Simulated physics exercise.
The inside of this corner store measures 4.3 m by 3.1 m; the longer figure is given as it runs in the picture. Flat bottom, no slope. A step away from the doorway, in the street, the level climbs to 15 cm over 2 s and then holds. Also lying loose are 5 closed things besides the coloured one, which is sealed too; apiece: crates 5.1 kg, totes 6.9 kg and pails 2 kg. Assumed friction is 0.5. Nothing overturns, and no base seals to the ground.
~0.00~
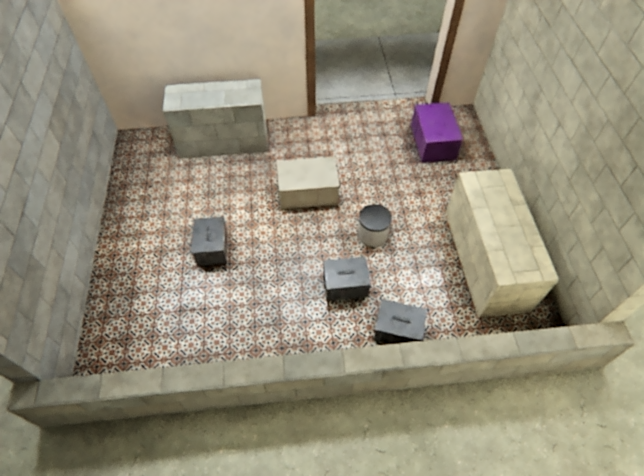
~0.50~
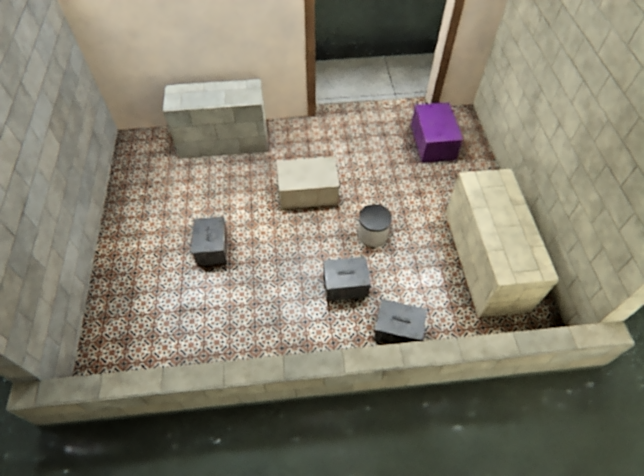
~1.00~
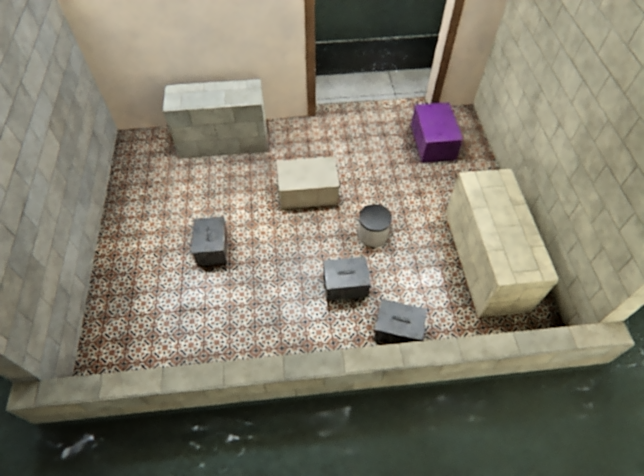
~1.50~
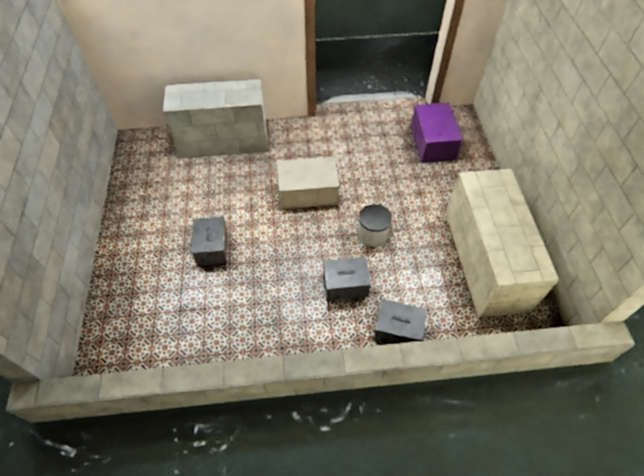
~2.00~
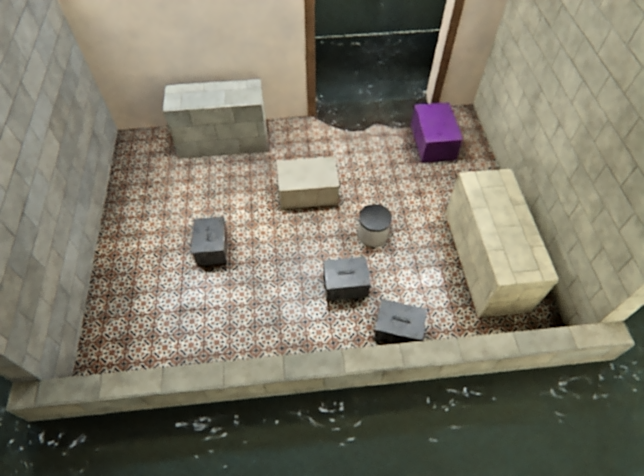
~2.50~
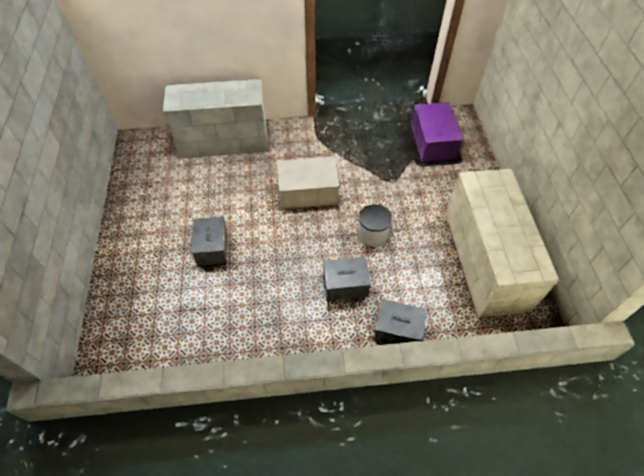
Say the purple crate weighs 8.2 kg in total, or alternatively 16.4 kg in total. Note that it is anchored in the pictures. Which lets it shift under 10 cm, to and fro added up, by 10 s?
The one that works is none of the two.
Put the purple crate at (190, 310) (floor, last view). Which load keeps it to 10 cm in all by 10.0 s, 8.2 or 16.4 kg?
Well, no option works.
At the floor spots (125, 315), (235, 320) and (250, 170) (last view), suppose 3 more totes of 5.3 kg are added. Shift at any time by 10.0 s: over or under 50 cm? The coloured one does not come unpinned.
In that order: Past it, over, short of it.
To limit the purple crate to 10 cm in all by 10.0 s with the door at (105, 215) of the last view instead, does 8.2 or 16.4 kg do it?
Under that change no listed mass suffices.
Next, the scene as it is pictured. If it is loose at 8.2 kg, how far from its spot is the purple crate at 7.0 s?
About 40 cm.
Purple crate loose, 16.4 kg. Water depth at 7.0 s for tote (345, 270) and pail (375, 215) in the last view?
Depths: Near 4 cm, then near 9 cm.
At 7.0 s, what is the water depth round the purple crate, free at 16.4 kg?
Something like 7 centimetres.
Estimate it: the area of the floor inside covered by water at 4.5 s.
Roughly 8.0 m2.
After 3.5 s the purple crate would be 27 cm from its start with 8.2 kg and 7 cm from its start with 16.4 kg; 5 cm of water round it then.
After 4.5 s the purple crate would be 50 cm from its start with 8.2 kg and 30 cm from its start with 16.4 kg; 4 cm of water round it then.
After 7.0 s the purple crate would be 41 cm from its start with 8.2 kg and 31 cm from its start with 16.4 kg; 7 cm of water round it then.
After 10.0 s the purple crate would be 66 cm from its start with 8.2 kg and 75 cm from its start with 16.4 kg; 8 cm of water round it then.
